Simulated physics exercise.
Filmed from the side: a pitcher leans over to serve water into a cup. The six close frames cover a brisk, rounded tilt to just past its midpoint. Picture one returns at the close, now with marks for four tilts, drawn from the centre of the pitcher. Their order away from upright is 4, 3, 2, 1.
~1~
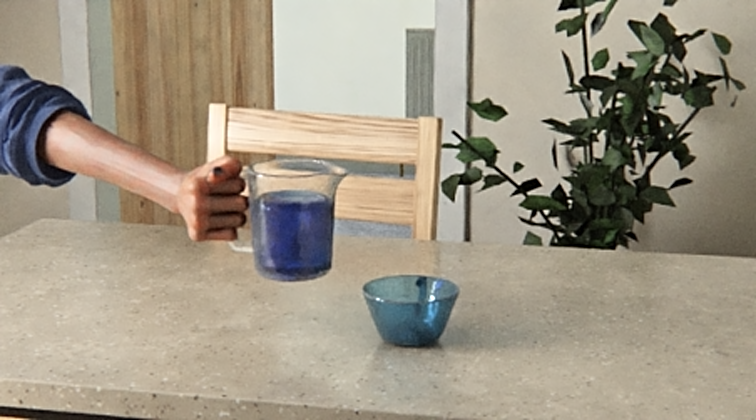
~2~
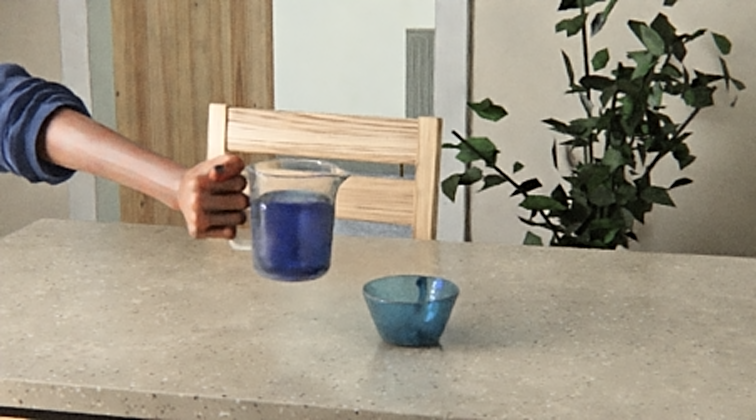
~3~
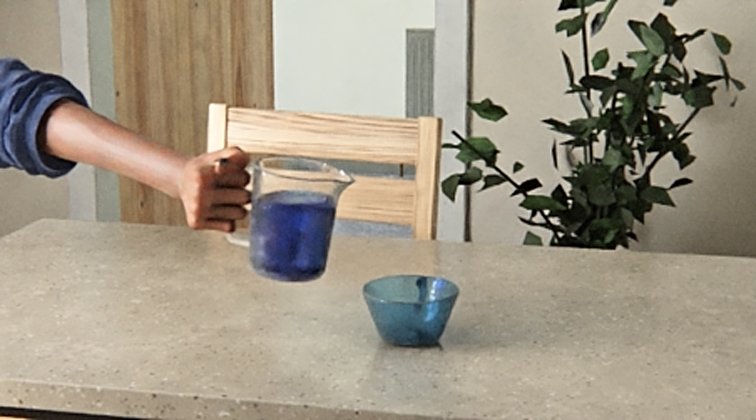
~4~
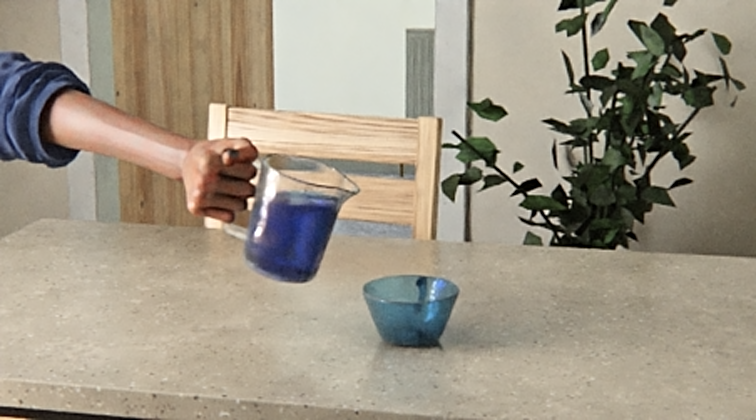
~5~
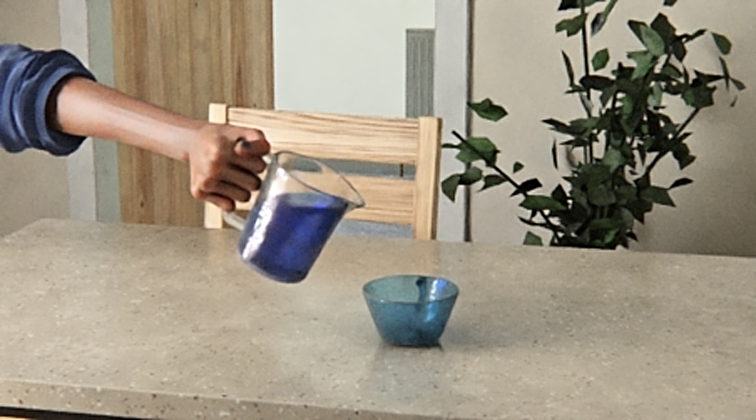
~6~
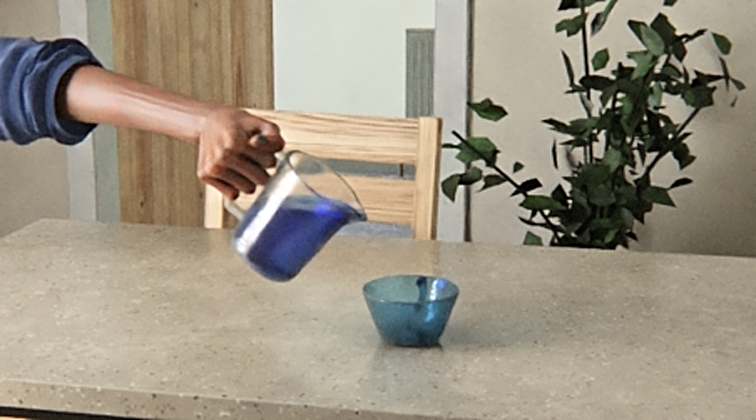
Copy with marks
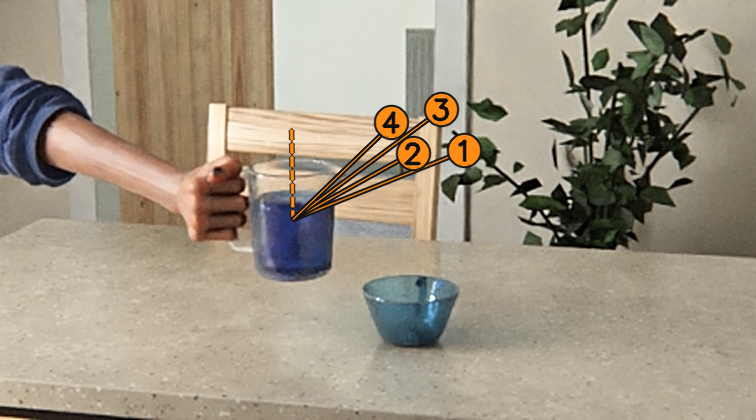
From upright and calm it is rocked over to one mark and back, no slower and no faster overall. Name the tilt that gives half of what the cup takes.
2 works best here.
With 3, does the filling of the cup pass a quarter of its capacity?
Yes, clearly.
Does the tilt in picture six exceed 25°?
Yes.
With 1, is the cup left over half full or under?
Over.
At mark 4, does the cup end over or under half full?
Under half.
On the marked copy, 1 at (449, 156); 2 at (398, 160); 3 at (428, 119); 4 at (379, 136).
Choosing 1, the cup ends with about 74 % of what it can hold.
Choosing 2, the cup ends with about 51 % of what it can hold.
Choosing 3, the cup ends with about 32 % of what it can hold.
Choosing 4, the cup ends with about 17 % of what it can hold.
